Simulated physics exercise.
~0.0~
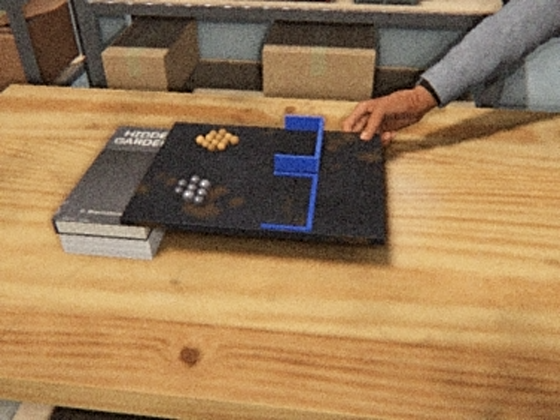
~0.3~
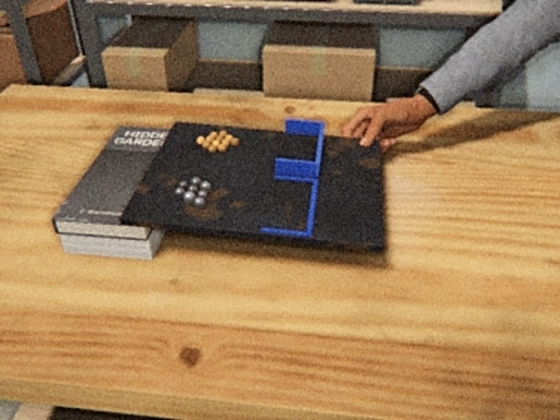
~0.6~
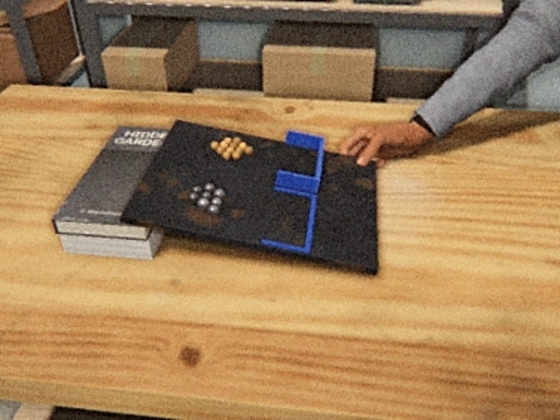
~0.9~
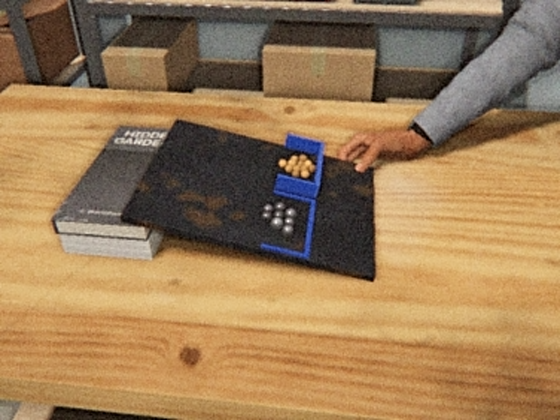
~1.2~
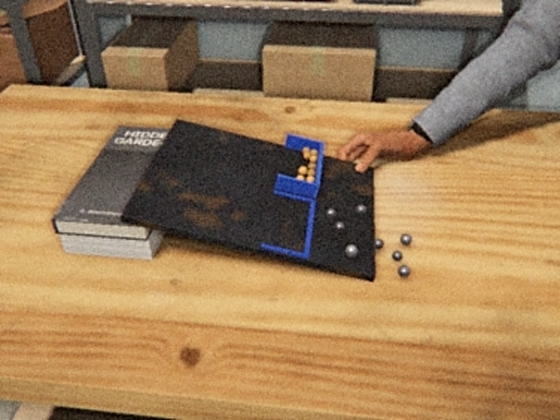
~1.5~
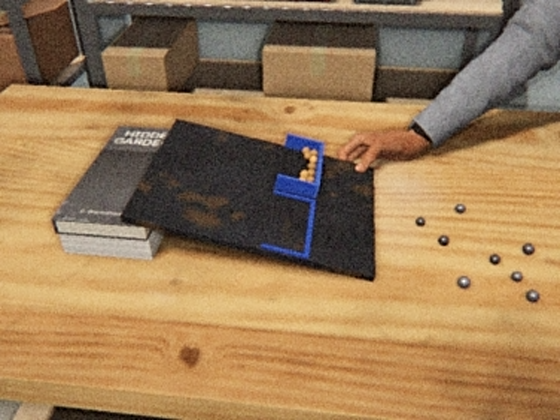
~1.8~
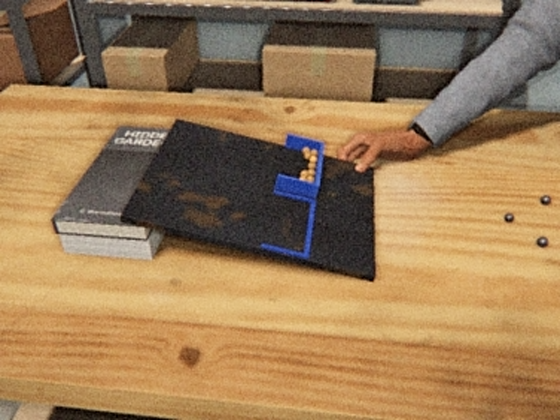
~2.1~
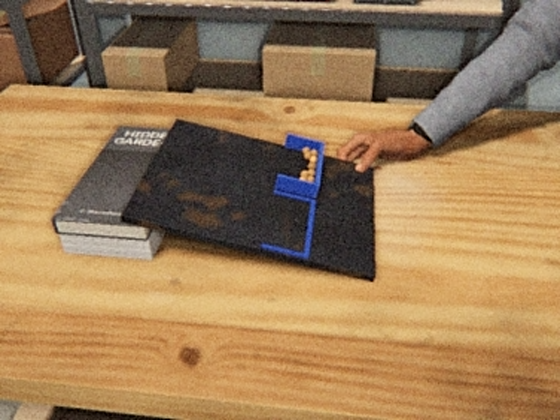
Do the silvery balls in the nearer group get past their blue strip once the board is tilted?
Yes, the silvery balls all go over the near strip and roll off across the table, while the orange ones are held behind the far strip.
